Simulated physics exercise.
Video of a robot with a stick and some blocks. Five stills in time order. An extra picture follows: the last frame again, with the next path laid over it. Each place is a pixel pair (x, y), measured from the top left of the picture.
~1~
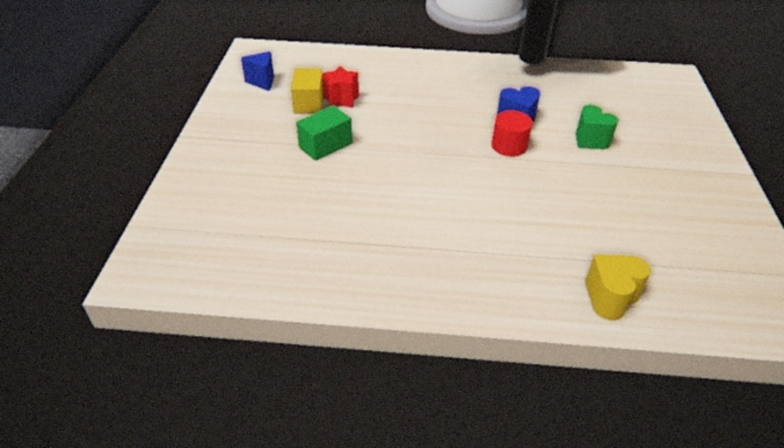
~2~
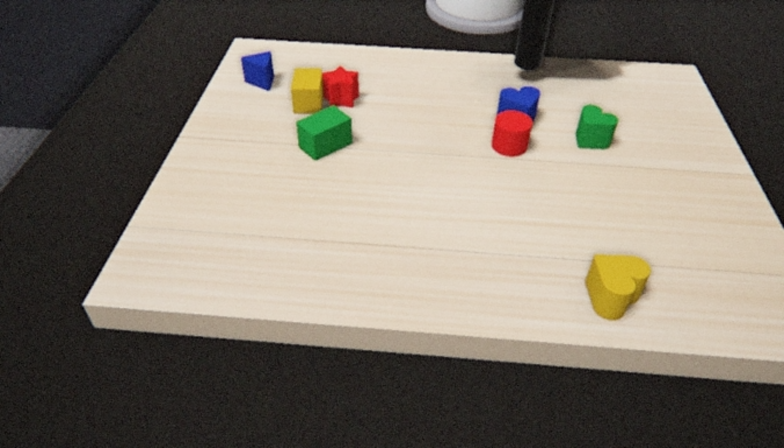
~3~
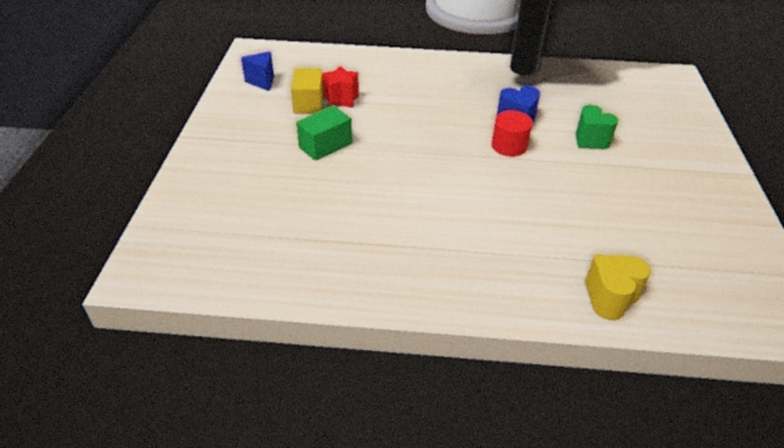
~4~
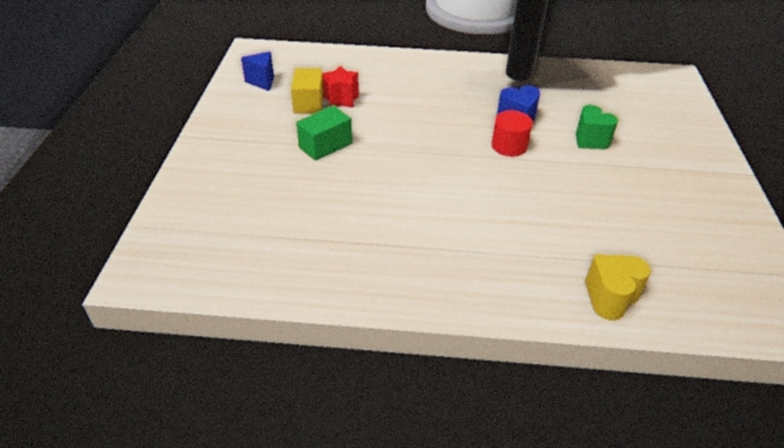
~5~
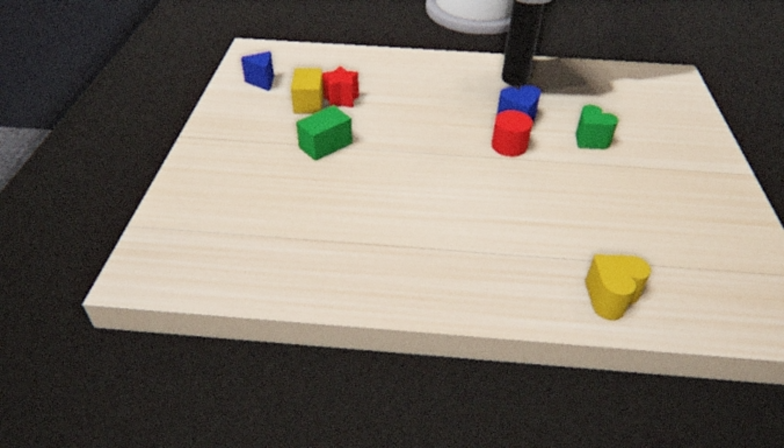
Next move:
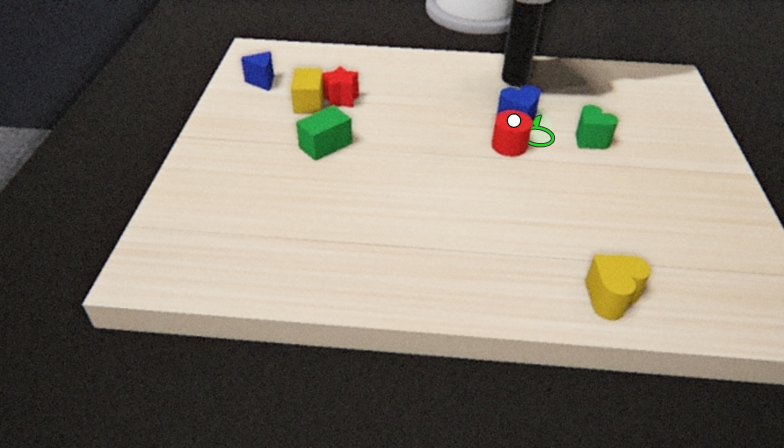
The clip opens on a pale wooden board holding scattered blue, yellow, red and green blocks, with a black stick at the far edge behind a blue heart and a red cylinder. The stick slides slightly left and toward the blue heart, while all the blocks stay still.
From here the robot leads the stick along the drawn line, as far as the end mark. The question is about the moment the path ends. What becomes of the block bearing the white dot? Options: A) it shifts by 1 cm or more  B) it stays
My pick is A.
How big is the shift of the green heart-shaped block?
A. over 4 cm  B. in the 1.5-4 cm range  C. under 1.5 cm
C.
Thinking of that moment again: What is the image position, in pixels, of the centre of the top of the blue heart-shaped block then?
Expect it around (515, 112).
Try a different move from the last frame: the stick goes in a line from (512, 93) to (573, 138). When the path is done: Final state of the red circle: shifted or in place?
It is still where it was.
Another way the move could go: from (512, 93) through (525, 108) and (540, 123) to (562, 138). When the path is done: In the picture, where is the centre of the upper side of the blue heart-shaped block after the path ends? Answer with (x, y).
The blue heart-shaped block ends near (526, 108).
Path on the board, from (512, 93) over (524, 106) and (536, 121) to (538, 136); the dot is on the red circle.
On the path given first. Halfway along, stick (533, 100); red circle (512, 123); blue heart-shaped block (523, 102), turned 35° clockwise.
At the end, stick (541, 123); red circle (500, 129); blue heart-shaped block (515, 112), turned 95° clockwise; green heart-shaped block in place.
